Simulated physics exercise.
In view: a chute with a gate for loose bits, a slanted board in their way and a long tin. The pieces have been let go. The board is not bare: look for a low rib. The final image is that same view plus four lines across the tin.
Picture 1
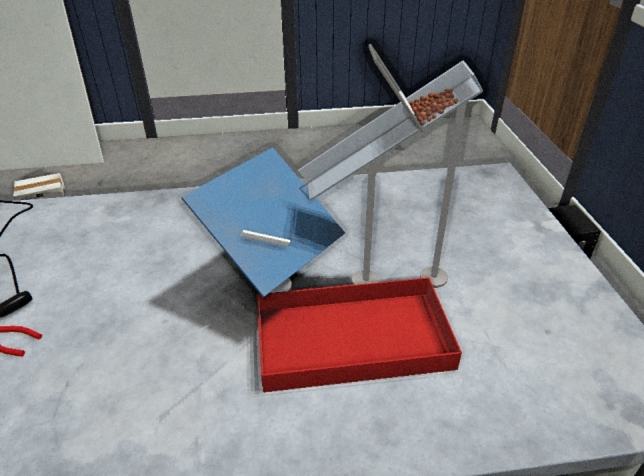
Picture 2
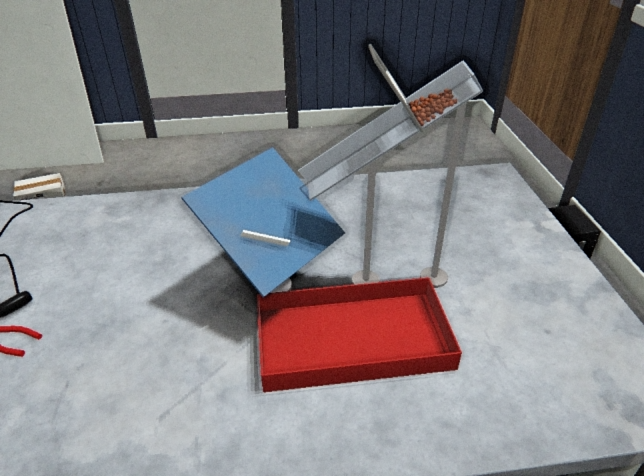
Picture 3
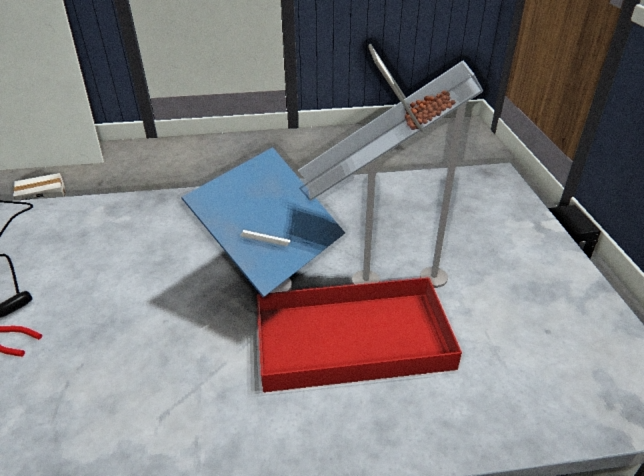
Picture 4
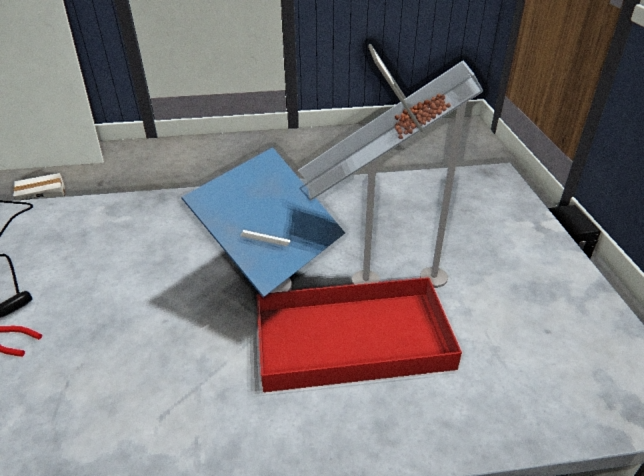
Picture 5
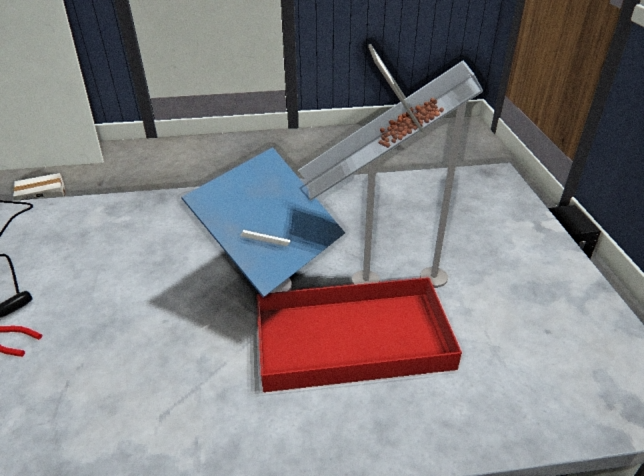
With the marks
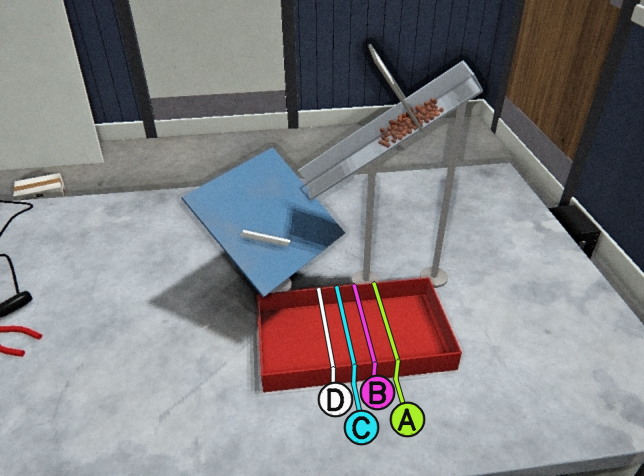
At the start, small reddish-brown pieces sit bunched near the top of a sloping grey chute, above a tilted blue board with a pale rib and an empty red tray. The bunch then slides a short way down the chute to the left, stretching out slightly, while everything else stays still.
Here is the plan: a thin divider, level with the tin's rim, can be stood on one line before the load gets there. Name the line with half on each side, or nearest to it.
Go for C.
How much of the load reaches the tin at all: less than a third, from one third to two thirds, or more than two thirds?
More than two thirds.
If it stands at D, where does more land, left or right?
The right side.
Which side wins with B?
The left side.
On the marked copy, line A crosses the front rim at (397, 360); line B crosses the front rim at (374, 362); line C crosses the front rim at (354, 365); line D crosses the front rim at (333, 367).
With A, of what is caught, all on the left of the divider, none on the right.
With B, of what is caught, nearly all on the left of the divider, a stray few on the right.
With C, of what is caught, about two thirds on the left of the divider, about a third on the right.
With D, of what is caught, a small part on the left of the divider, nearly all on the right.
